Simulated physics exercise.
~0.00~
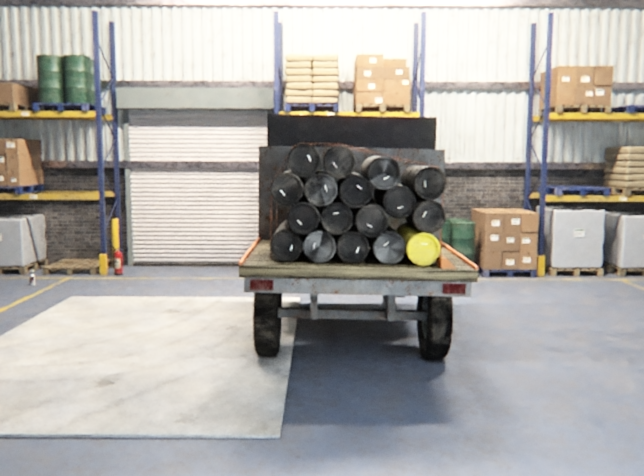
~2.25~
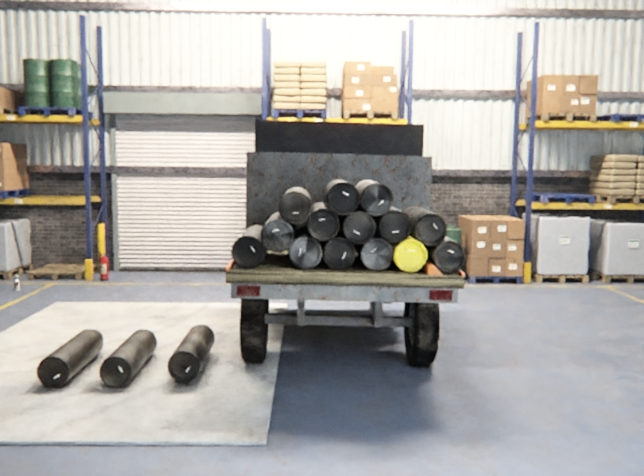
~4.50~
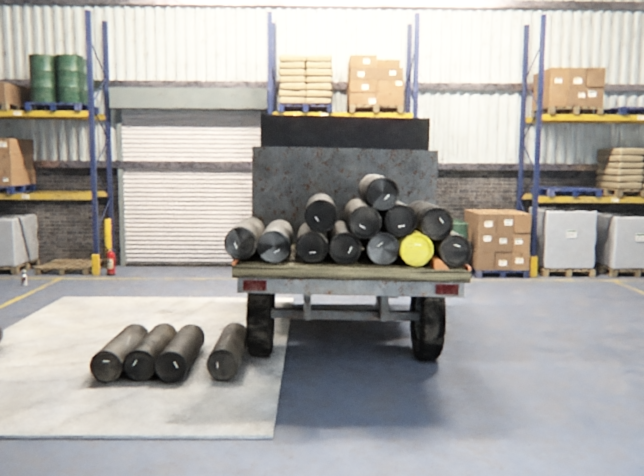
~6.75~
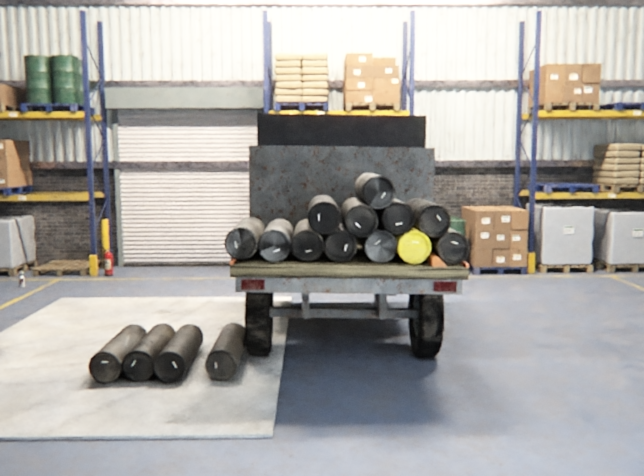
A neat stack of black cylinders on the back of a flatbed trailer collapsed, and several tumbled off onto the floor at the left, rolling before coming to rest, while the single yellow one stayed on the deck near the right edge.
